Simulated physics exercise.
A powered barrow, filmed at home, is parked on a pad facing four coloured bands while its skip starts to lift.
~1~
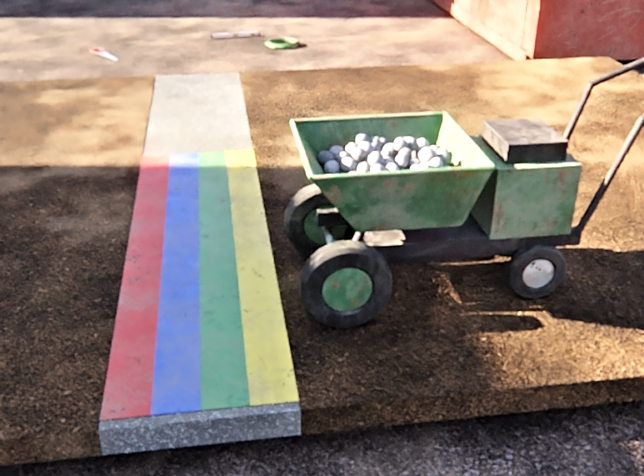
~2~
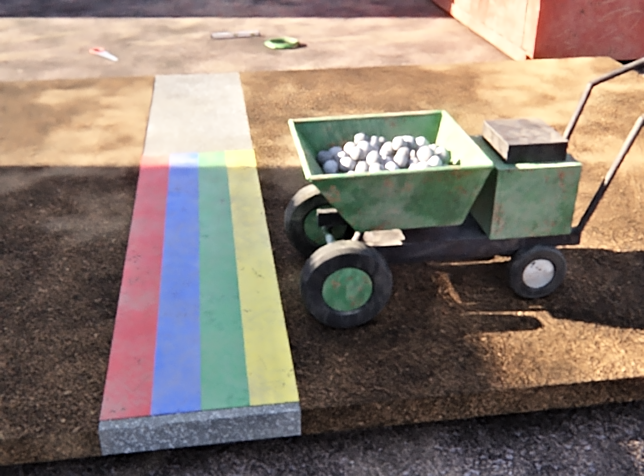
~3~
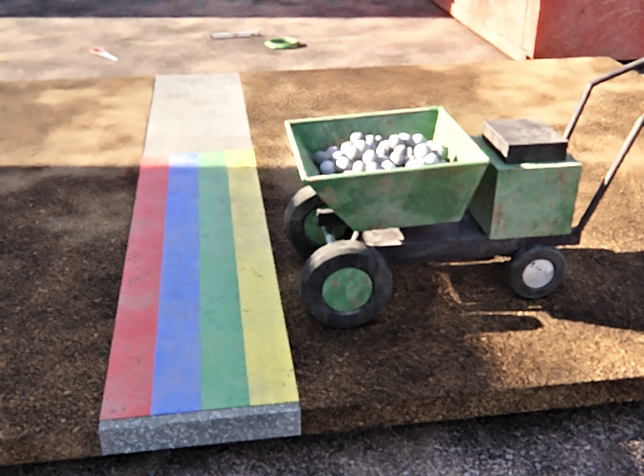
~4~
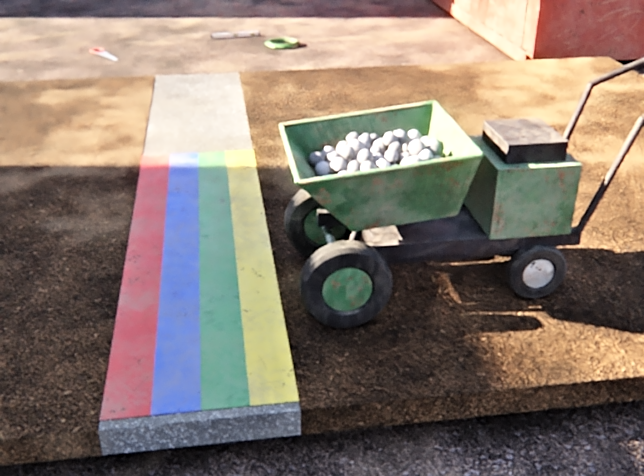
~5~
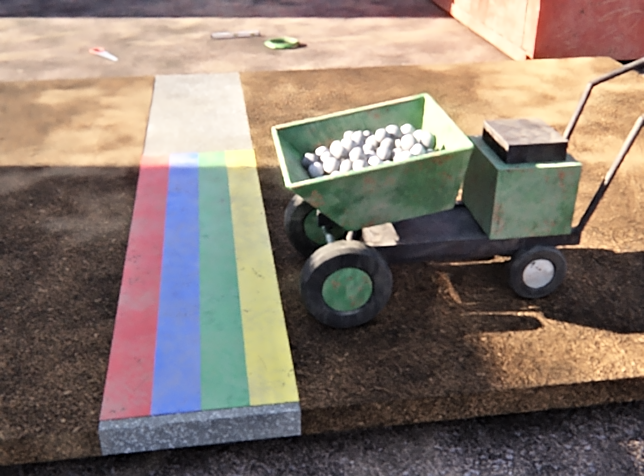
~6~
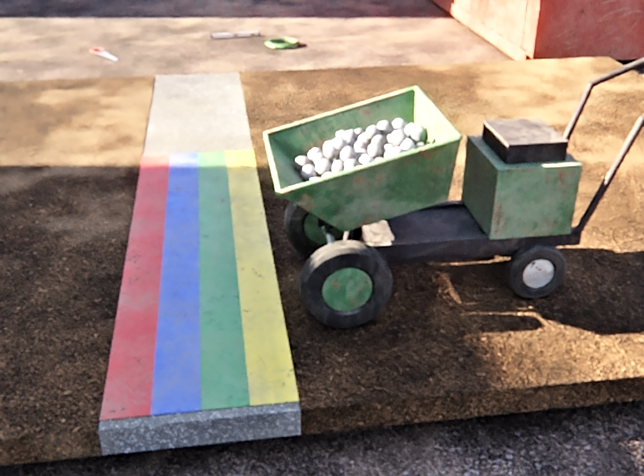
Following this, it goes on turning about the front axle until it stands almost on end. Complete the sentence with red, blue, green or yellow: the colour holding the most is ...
The colour holding the most is blue.
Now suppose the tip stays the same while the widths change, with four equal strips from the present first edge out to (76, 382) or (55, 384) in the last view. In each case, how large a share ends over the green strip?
30 % and 40 %.
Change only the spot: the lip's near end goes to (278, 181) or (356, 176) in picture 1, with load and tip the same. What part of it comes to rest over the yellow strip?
0 % then 20 %.
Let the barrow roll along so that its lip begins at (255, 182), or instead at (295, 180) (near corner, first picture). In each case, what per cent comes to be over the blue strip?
About 20 and 40 per cent.
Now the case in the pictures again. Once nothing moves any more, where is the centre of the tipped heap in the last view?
Near (172, 298), more or less.
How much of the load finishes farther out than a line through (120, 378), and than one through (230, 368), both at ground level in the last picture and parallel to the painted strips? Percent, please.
Some 20 and some 90 per cent, respectively.
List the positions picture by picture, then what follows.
The first picture shows lip of the skip at (312, 179), level; top of the load at (401, 162), round cobbles; yellow strip at (269, 359); green strip at (223, 363); blue strip at (177, 368); red strip at (131, 372).
The second picture shows lip of the skip at (310, 179), level; top of the load at (400, 161).
The third picture shows lip of the skip at (306, 181), tipped barely; top of the load at (397, 159).
The fourth picture shows lip of the skip at (299, 183), tipped a little; top of the load at (405, 160).
The fifth picture shows lip of the skip at (290, 188), tipped a little; top of the load at (398, 156).
The sixth picture shows lip of the skip at (280, 193), tipped clearly; top of the load at (399, 144); yellow strip at (269, 359); green strip at (223, 363); blue strip at (177, 368); red strip at (131, 372).
Soon, skip tipped steeply; all in the skip.
A while on, skip tipped steeply; most in the skip; a small part over the green strip; a small part over the blue strip; a stray few over the red strip.
Towards the end, skip tipped right over; a small part in the skip; a stray few over the yellow strip; about a quarter over the green strip; about a third over the blue strip; about a quarter over the red strip; a small part off the paint.
Finally, skip tipped right over; a stray few over the yellow strip; about a quarter over the green strip; about a third over the blue strip; about a quarter over the red strip; a small part off the paint.
